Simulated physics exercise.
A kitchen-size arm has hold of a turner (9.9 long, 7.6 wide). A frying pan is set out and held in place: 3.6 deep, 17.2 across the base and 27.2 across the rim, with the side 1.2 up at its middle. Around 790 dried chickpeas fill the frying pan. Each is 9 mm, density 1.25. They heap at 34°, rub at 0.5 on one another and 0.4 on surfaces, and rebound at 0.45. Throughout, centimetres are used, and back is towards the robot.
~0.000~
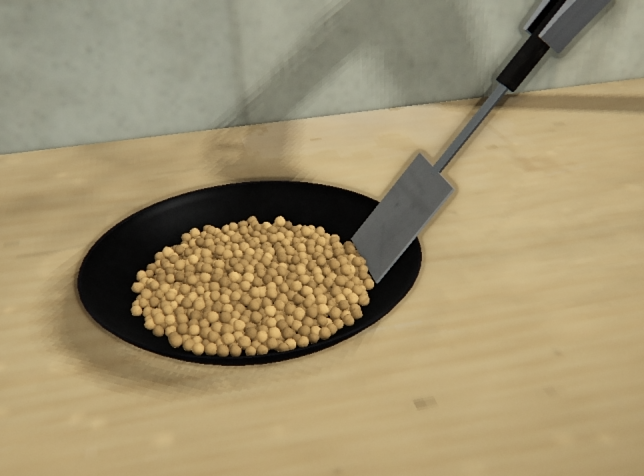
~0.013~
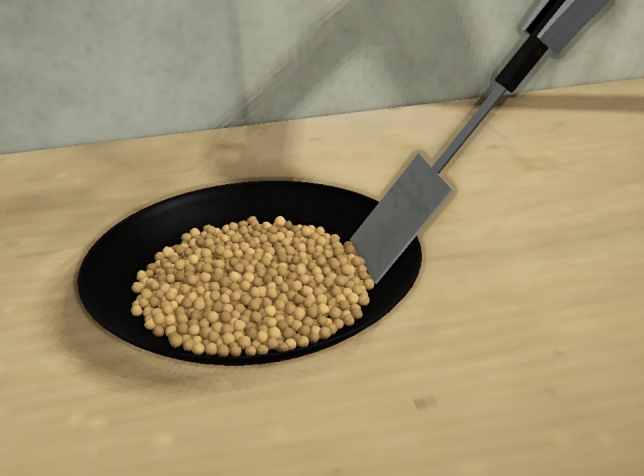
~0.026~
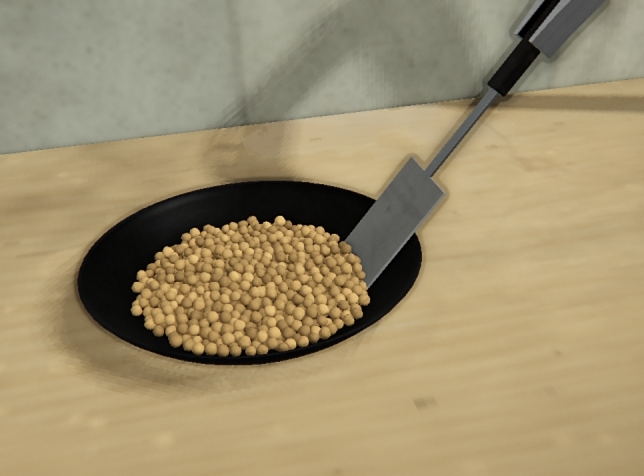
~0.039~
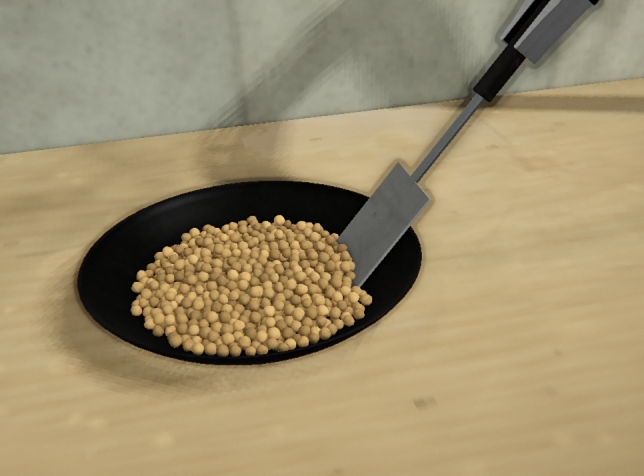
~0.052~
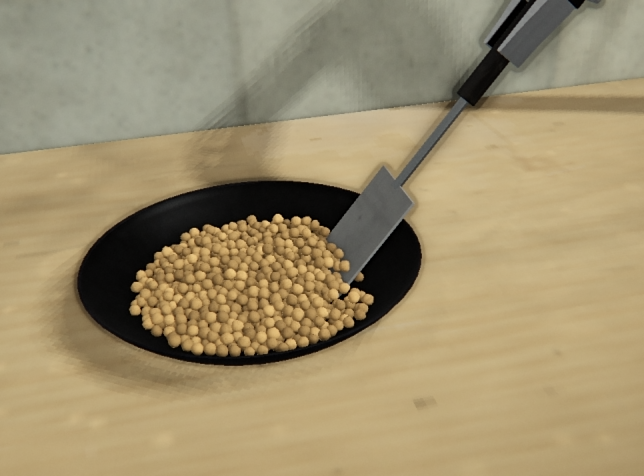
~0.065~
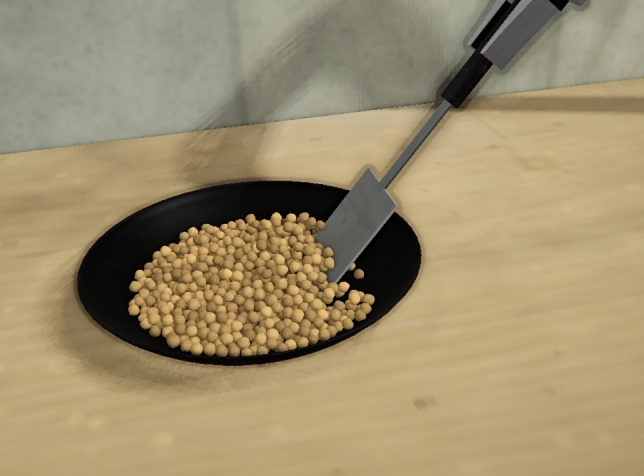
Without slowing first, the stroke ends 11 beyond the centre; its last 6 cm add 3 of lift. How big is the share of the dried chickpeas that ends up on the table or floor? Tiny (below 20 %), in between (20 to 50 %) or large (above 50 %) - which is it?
In between, so 20 to 50 %.
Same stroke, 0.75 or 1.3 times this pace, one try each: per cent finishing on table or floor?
Some 25 and 35 per cent.
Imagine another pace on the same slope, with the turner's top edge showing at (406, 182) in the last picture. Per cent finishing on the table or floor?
That share would be about 20 percent.
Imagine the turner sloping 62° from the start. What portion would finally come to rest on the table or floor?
Then about 30 per cent.
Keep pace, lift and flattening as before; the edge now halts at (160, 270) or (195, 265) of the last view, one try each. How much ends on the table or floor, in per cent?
About 15 and 10 per cent.
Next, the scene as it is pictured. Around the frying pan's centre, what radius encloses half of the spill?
Roughly 42 centimetres.
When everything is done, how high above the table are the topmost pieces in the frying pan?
It reaches roughly 3.5 cm.
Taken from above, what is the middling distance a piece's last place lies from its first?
Roughly 5 centimetres.
After 0.12 s, sloping 50°, highest piece 5 above the table; 791 in the frying pan.
After 0.17 s, sloping 50°, highest piece 6 above the table; 791 in the frying pan.
After 0.40 s, sloping 50°, highest piece 9 above the table; 579 in the frying pan, 131 on the table or floor, 81 on the blade or in flight.
After 1.45 s, sloping 50°, highest piece 3 above the table; 579 in the frying pan, 212 on the table or floor.
At rest, 579 in the frying pan, 212 on the table or floor. That is 27 % on the table or floor.
